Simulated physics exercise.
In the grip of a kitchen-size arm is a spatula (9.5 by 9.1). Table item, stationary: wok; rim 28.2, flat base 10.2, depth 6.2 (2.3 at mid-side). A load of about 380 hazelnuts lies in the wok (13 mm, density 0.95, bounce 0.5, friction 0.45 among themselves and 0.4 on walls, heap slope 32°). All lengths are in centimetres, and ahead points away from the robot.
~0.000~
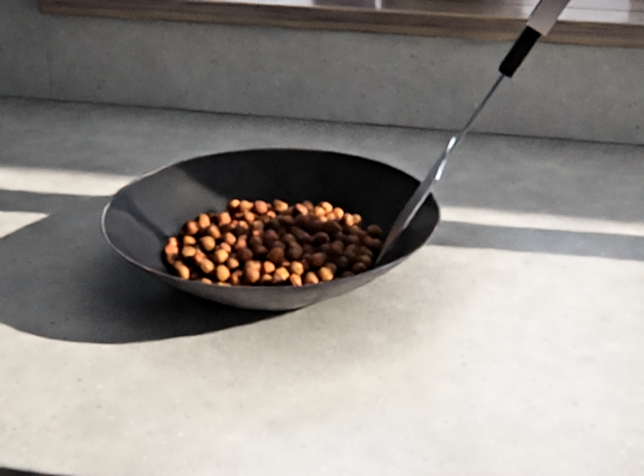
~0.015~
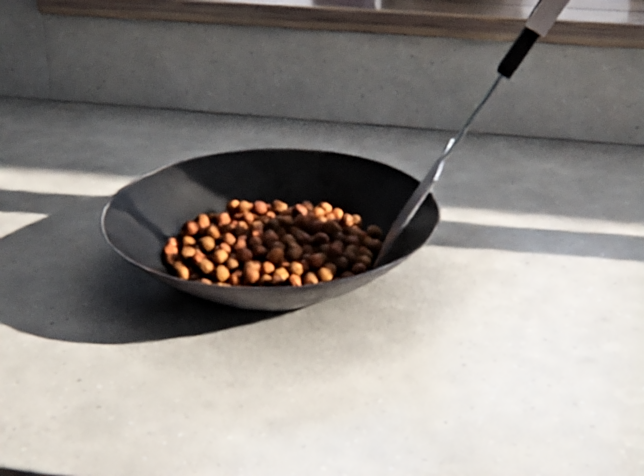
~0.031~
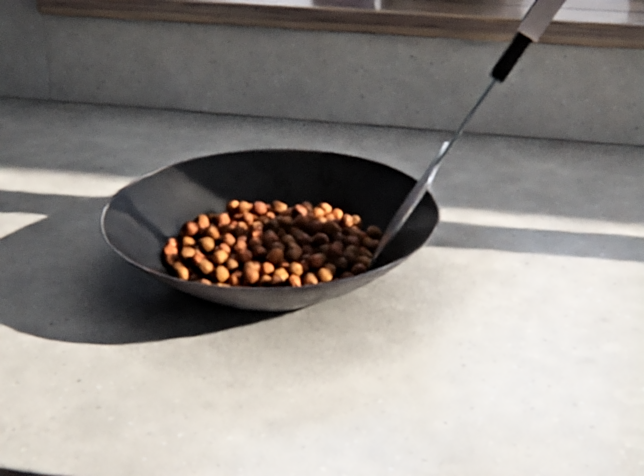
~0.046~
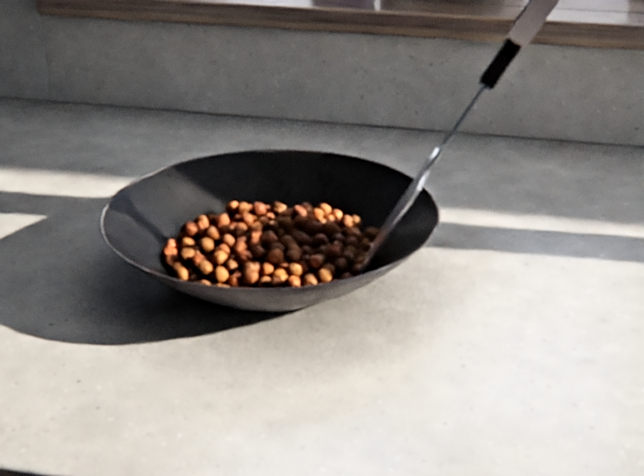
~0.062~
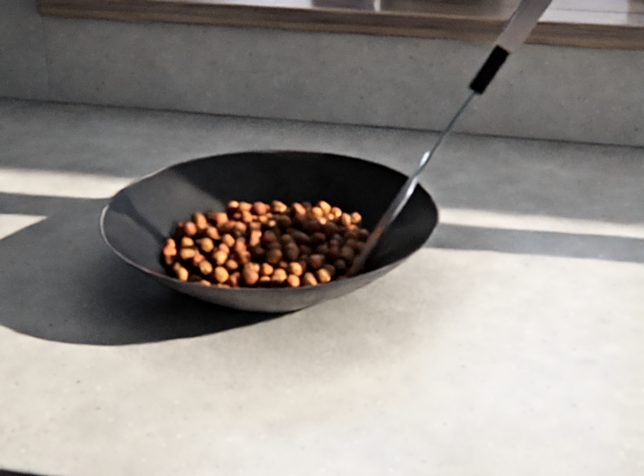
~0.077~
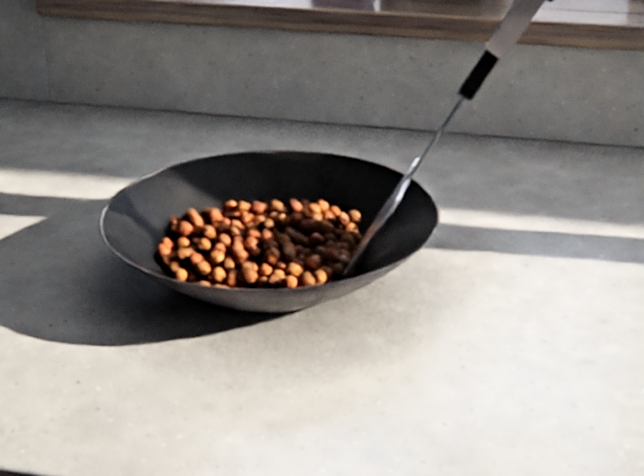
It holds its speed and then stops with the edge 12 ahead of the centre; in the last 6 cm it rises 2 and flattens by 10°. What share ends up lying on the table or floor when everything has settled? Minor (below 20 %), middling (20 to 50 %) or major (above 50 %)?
Middling.
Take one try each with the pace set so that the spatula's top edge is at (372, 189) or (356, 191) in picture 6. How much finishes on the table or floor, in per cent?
Around 60 per cent, then around 65 per cent.
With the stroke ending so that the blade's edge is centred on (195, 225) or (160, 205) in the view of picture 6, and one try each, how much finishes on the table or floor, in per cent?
Estimates, in order: 5 % and 35 %.
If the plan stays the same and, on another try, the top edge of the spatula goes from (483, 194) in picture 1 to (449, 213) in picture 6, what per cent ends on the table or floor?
About 35 per cent.
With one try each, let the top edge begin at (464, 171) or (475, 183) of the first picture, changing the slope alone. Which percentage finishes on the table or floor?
Close to 40 and 40 percent respectively.
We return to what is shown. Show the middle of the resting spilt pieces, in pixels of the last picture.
Near (11, 239).
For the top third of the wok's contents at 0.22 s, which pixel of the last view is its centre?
Estimated point: Close to (204, 221).
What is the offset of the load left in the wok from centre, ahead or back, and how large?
I'd put it at roughly 3.0 cm toward the front.
After 0.22 s, sloping 60°, highest piece 8 above the table; 381 in the wok, 1 on the blade or in flight.
After 0.37 s, sloping 58°, highest piece 9 above the table; 373 in the wok, 9 on the blade or in flight.
After 0.64 s, sloping 50°, highest piece 6 above the table; 222 in the wok, 159 on the table or floor, 1 on the blade or in flight.
After 1.69 s, sloping 50°, highest piece 5 above the table; 222 in the wok, 160 on the table or floor.
At rest, 222 in the wok, 160 on the table or floor. That is 42 % on the table or floor.
